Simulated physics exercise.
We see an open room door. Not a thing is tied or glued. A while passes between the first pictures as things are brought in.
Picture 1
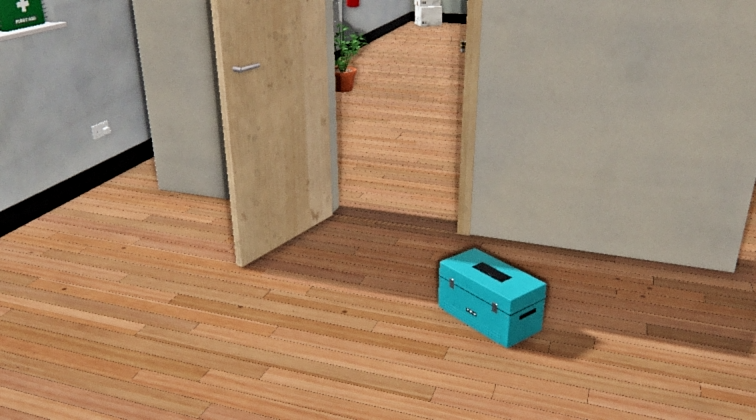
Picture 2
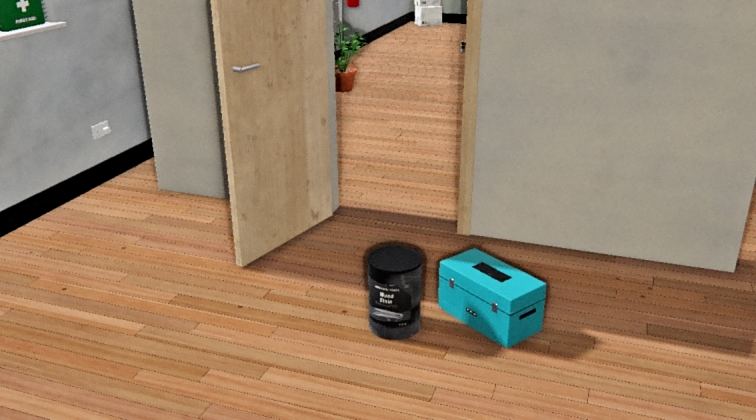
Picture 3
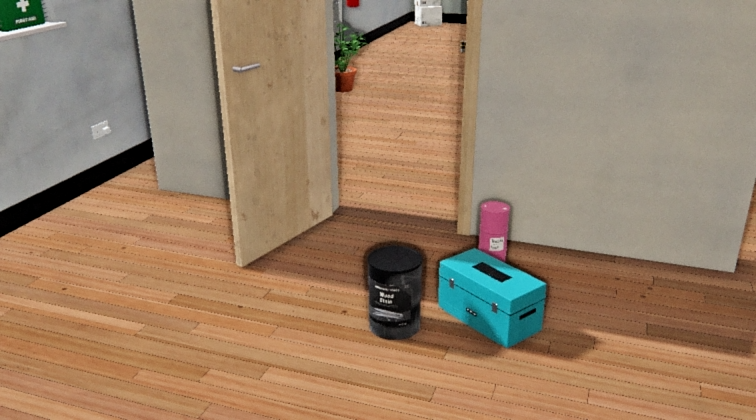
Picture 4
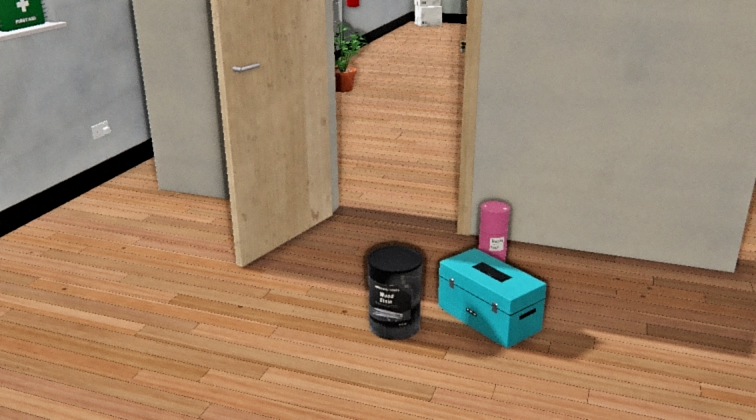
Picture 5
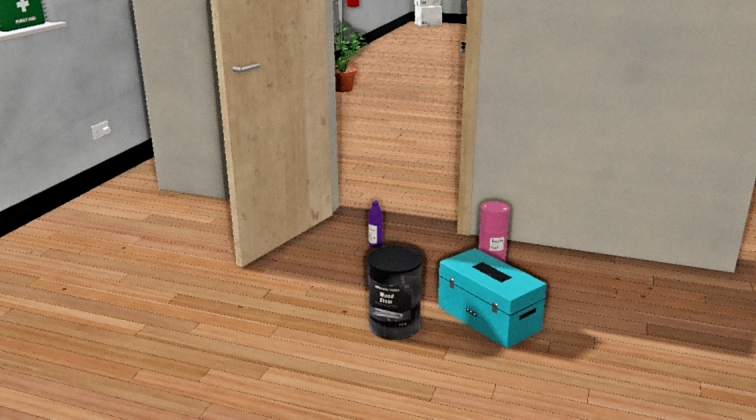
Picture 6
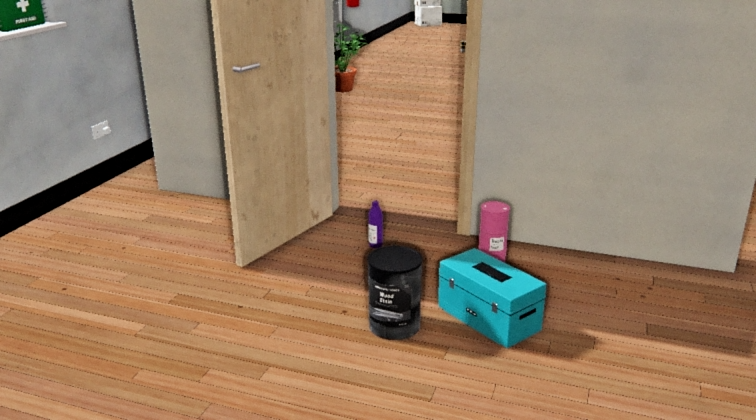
A black pail appeared beside the turquoise toolbox near a wide-open door, then a pink canister showed up behind the toolbox and a purple bottle behind the pail, while the door stayed still.
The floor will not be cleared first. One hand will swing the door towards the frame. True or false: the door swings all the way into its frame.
True.
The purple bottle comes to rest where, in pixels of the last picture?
The object finishes roughly at pixel (416, 205).
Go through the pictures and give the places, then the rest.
In the first frame, door wide open and still.
In the second frame, door wide open and still; turquoise toolbox (490, 296).
In the third frame, door wide open and still; black pail (395, 293); turquoise toolbox (490, 296).
In the fourth frame, door wide open and still; pink canister (493, 238); black pail (395, 293).
In the fifth frame, door wide open and still; turquoise toolbox (490, 296); pink canister (493, 238).
In the sixth frame, door wide open and still; purple bottle (376, 224); black pail (395, 293).
Then, 1.10 s past the last view, door 69° open.
Then, 1.80 s past the last view, door 32° open; purple bottle displaced about its own width near (388, 220).
Then, 2.20 s past the last view, door 11° open; purple bottle displaced well along near (410, 210).
Then, 2.90 s past the last view, door 0° open; purple bottle rocked 35° from its first pose near (417, 198).
Finally, door 0° open; down or leaning hard on the floor, purple bottle; the other 3 still in place. Final places as the last picture's camera would see them, purple bottle near (416, 205).
